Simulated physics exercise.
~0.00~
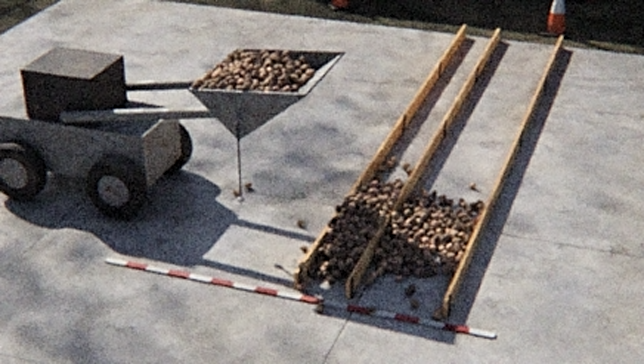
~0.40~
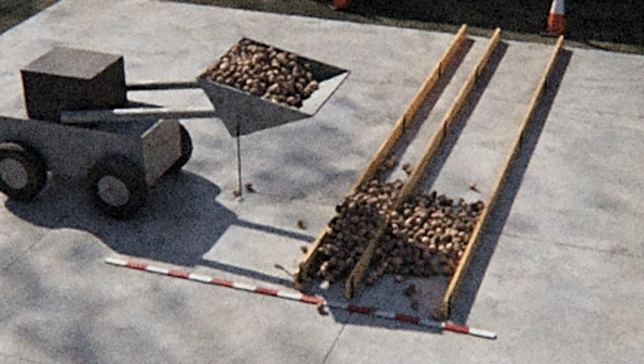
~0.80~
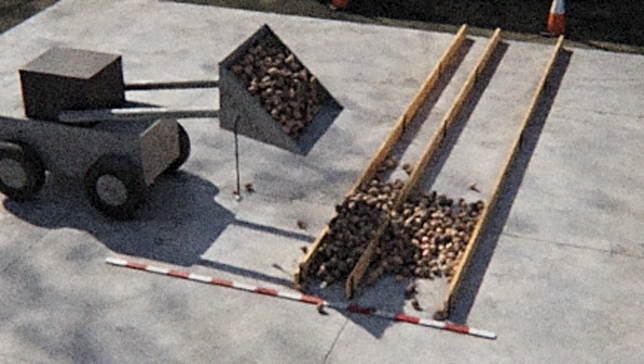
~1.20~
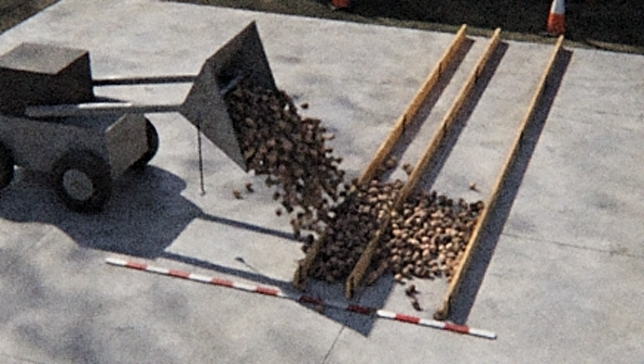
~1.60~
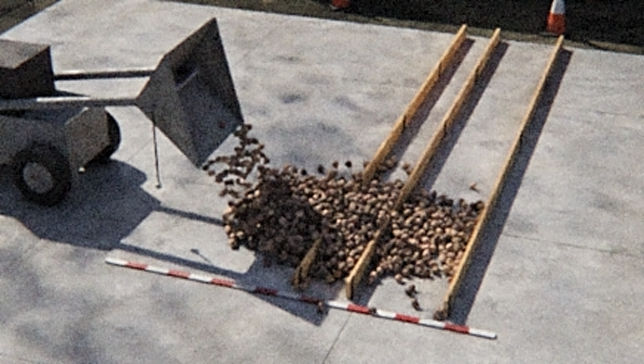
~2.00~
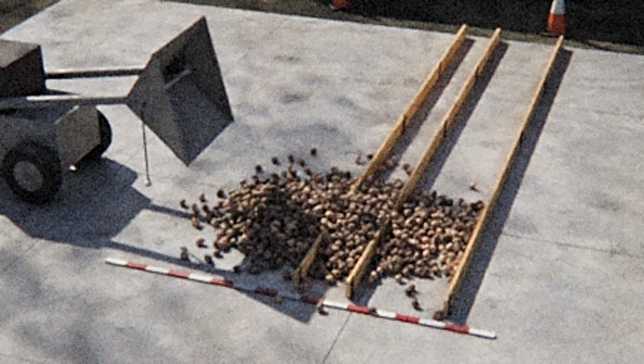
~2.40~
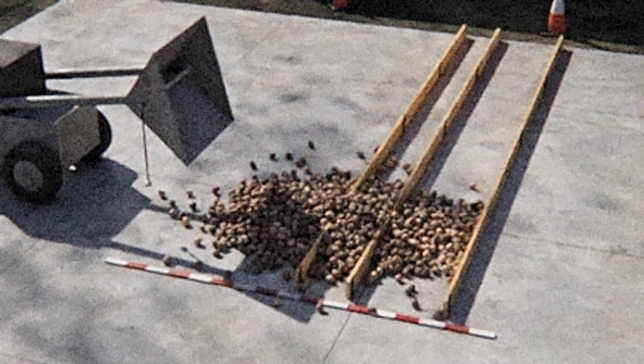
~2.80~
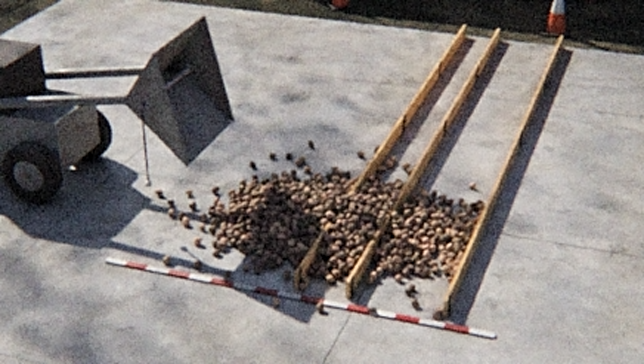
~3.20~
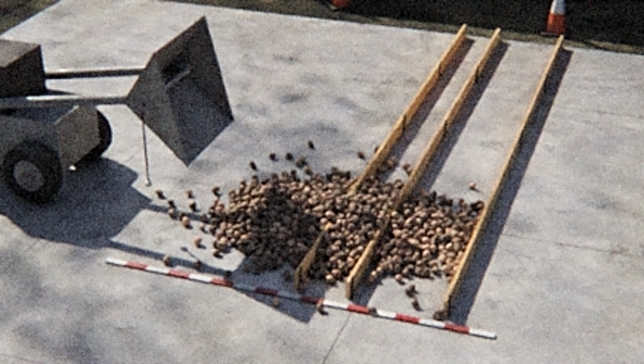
A small loader tipped its bucket of round brown stones while backing away to the left, and they poured down beside an earlier heap among the wooden planks, leaving one wide pile mostly short of and against the nearest plank as the bucket hung empty.
